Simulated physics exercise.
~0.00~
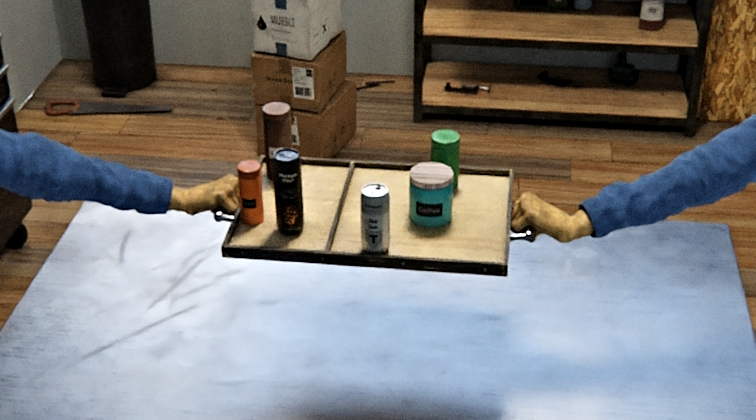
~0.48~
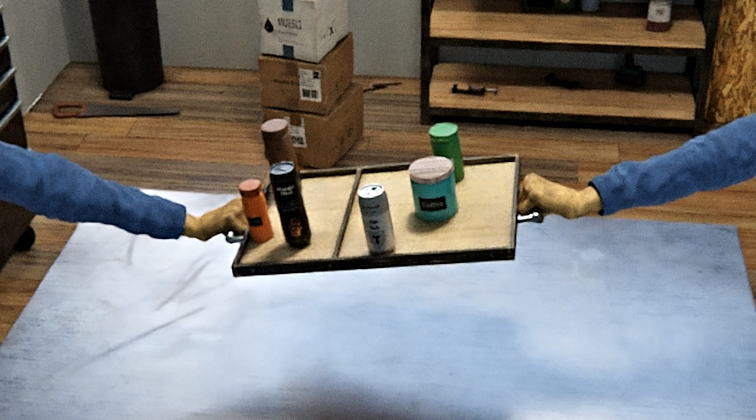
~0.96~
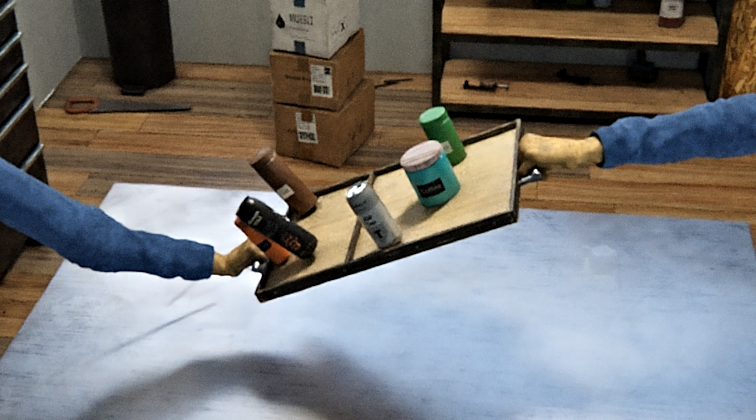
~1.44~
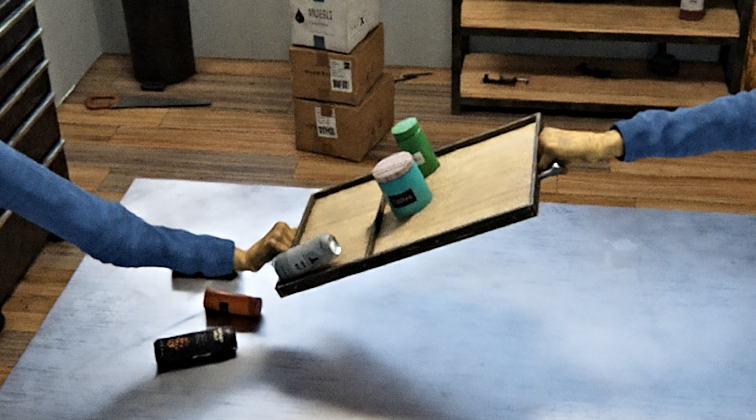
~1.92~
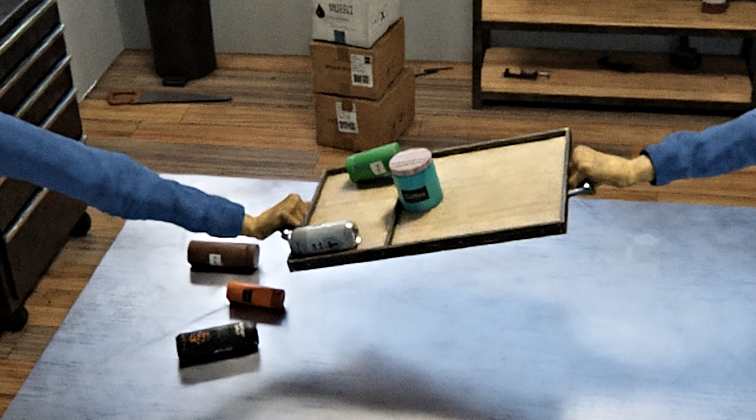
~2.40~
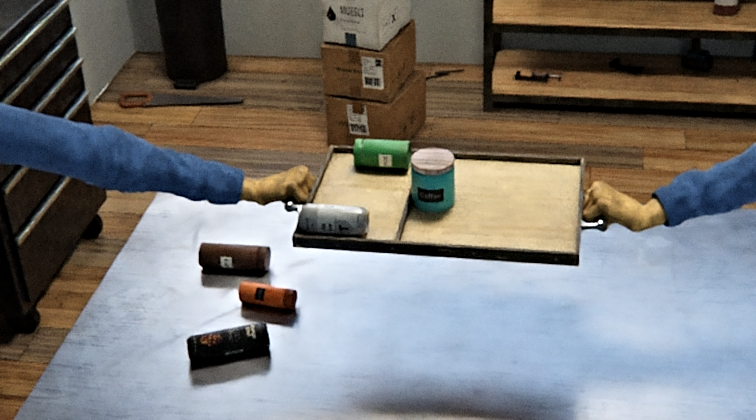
Two hands tip a tray left, spilling three containers onto the table, then level it.
